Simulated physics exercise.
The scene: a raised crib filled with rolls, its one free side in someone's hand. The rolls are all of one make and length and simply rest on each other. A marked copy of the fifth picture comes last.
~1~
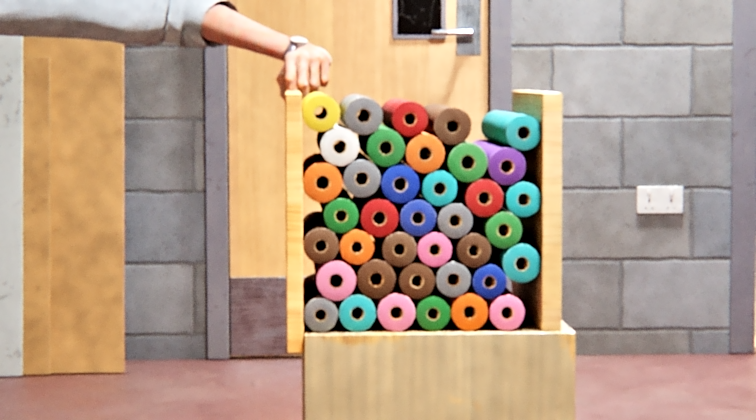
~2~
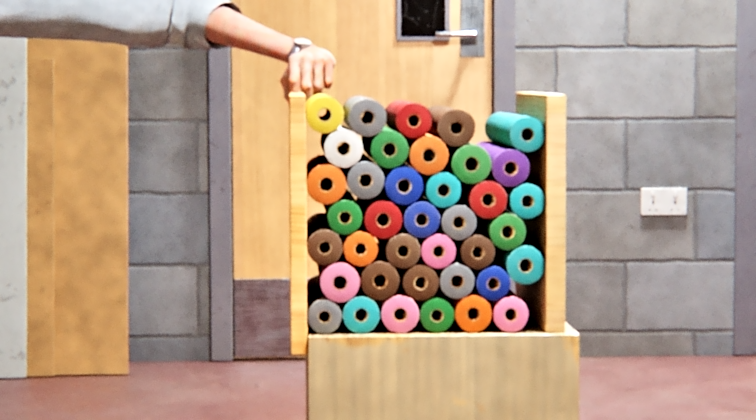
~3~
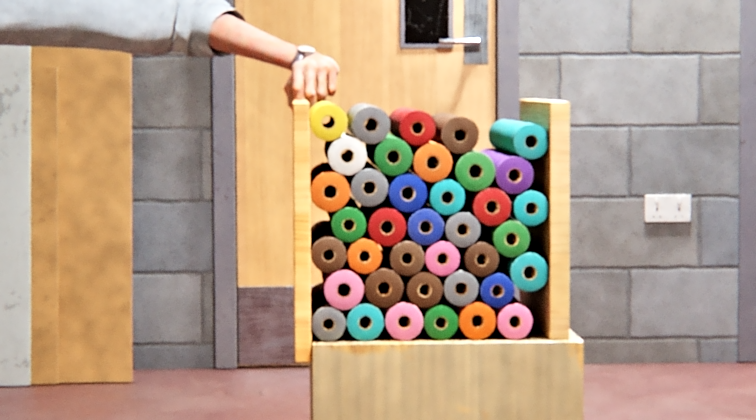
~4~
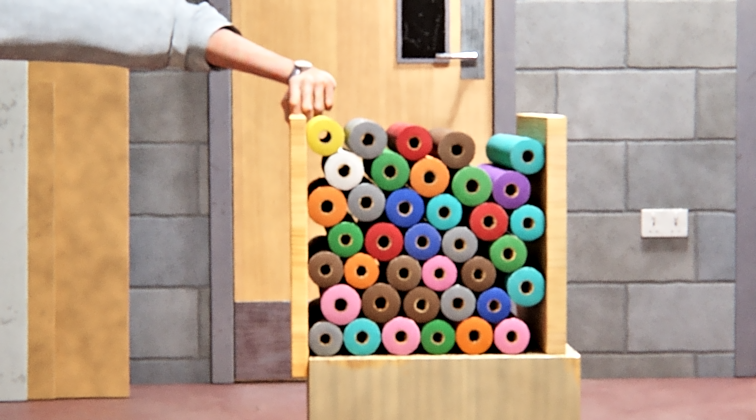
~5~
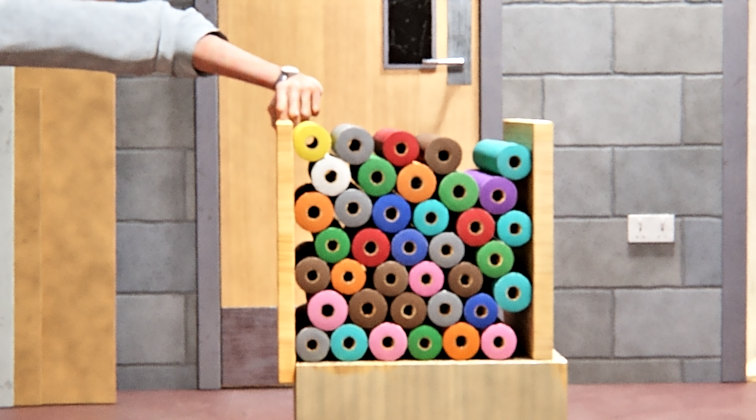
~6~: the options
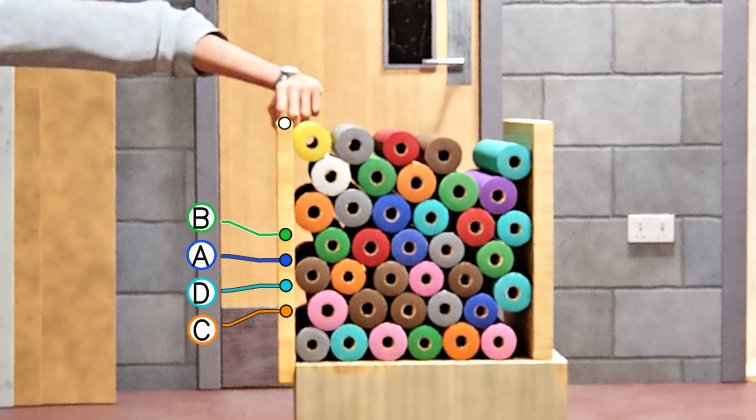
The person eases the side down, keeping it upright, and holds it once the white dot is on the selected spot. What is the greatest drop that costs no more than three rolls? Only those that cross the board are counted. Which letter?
At most to B.
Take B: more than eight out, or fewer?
Fewer than eight.
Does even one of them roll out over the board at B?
Yes.
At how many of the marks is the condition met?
One of the four.
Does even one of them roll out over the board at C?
At C: Yes.
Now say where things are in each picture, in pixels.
A blue roll (489, 282); a pink roll (435, 250); a grey roll (455, 221), in the first picture.
A grey roll (459, 222); a red roll (488, 200), in the second picture.
An orange roll (433, 163); a yellow roll (329, 123), in the third picture.
Side board (298, 236); a grey roll (325, 339), in the fourth picture.
A pink roll (498, 342); a blue roll (481, 311); a pink roll (426, 279), in the fifth picture.
On the marked copy, A at (286, 260); B at (286, 234); C at (286, 311); D at (286, 285); the white dot at (285, 123).
With B. Early on, top of the board (293, 174).
Further on, top of the board (294, 233).
At the end, top of the board (294, 234), one out over the board.
As for the rest, A four out over the board; C more than three out over the board; D four out over the board.
